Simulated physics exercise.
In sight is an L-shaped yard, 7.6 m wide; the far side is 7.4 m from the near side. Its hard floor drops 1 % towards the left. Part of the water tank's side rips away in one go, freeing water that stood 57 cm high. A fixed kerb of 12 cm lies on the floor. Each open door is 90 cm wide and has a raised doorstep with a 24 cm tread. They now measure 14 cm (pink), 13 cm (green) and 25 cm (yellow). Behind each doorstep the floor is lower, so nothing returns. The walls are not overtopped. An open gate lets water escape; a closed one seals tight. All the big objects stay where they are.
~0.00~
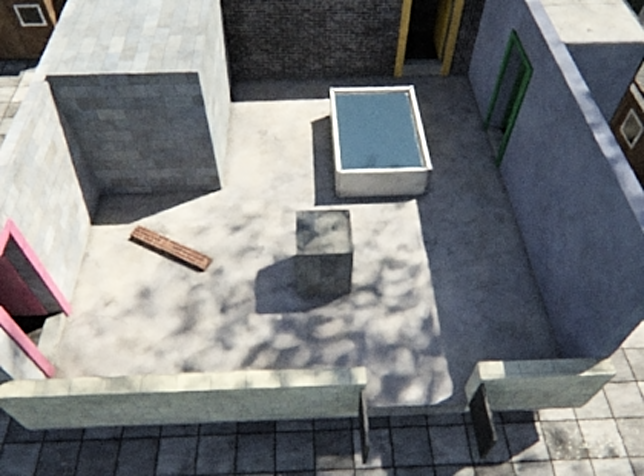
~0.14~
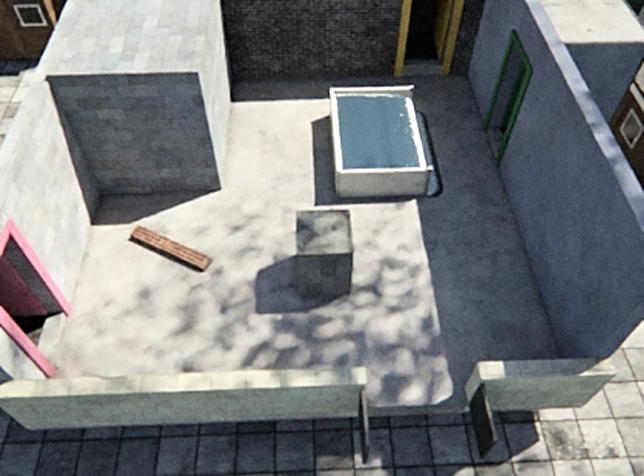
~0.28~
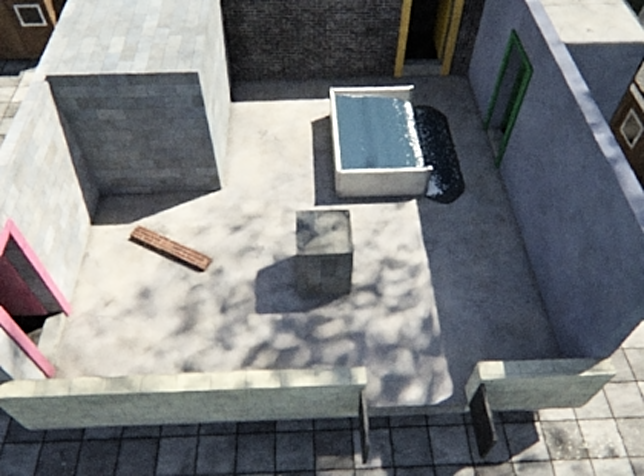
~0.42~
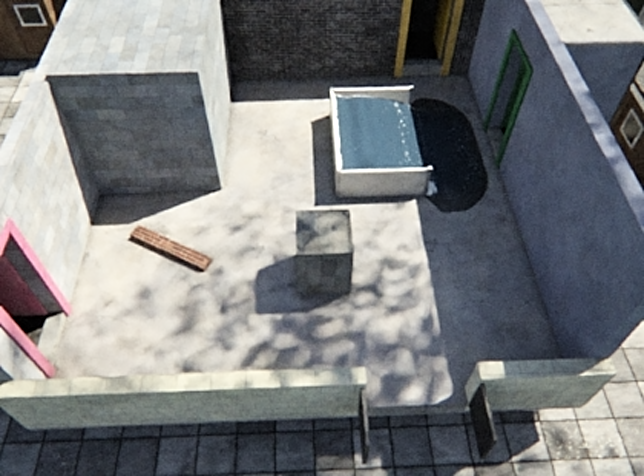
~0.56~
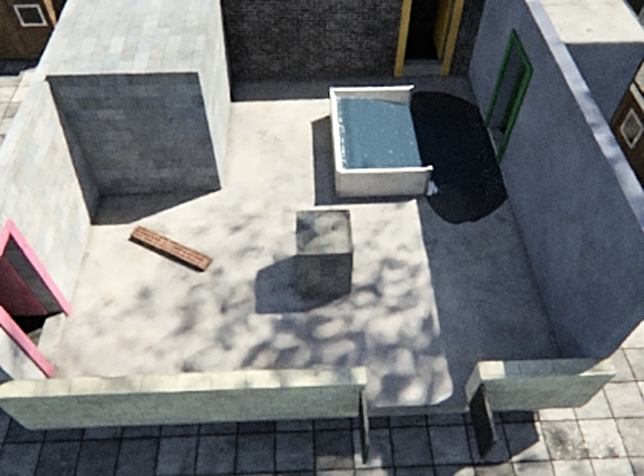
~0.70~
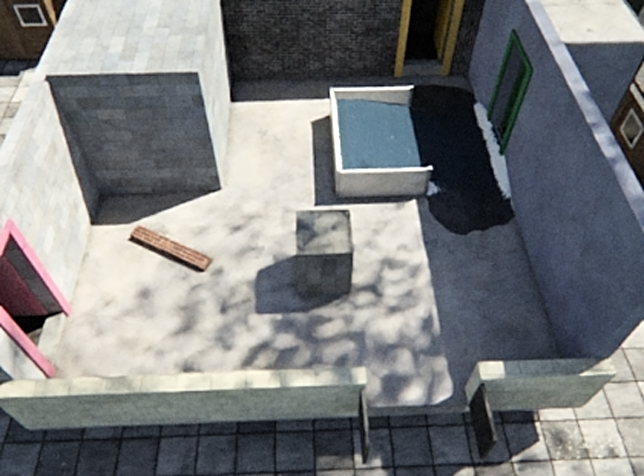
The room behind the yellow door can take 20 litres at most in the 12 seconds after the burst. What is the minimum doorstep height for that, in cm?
It would have to be roughly 14 cm high.
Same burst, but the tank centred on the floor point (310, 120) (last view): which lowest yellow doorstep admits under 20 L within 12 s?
About 19 cm.
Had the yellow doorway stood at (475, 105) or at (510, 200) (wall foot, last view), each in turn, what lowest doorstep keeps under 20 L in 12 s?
Roughly 20 and 20 cm.
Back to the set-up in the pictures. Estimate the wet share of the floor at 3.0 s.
Near 35 per cent is wet.
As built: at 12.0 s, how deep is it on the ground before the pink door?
About 7.5 cm.
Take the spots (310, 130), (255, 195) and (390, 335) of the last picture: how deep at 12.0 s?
About 2, 3 and 2 cm.
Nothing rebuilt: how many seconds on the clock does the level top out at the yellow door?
Near 2.8 s.
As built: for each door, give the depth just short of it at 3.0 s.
In cm: Pink 0, green 17, yellow 18.
After 1.4 s water covers 15 % of the floor, deepest (38 cm) near (492, 151); it has not reached the yellow door.
After 3.0 s water covers 35 % of the floor, deepest (24 cm) near (468, 79); 18 cm at the yellow door, 0 litres in over its 25 cm doorstep.
After 12.0 s water covers 95 % of the floor, deepest (10 cm) near (43, 405); 4 cm at the yellow door, 0 litres in over its 25 cm doorstep.
At the yellow door as built, the water arrived by 1.5 s and peaked near 19 cm at 2.8 s.
With a doorstep of 12.5 cm, 28 litres would have come in within the 12 s; with 17.5 cm, 6 litres. So under 20 litres takes about 14 cm.
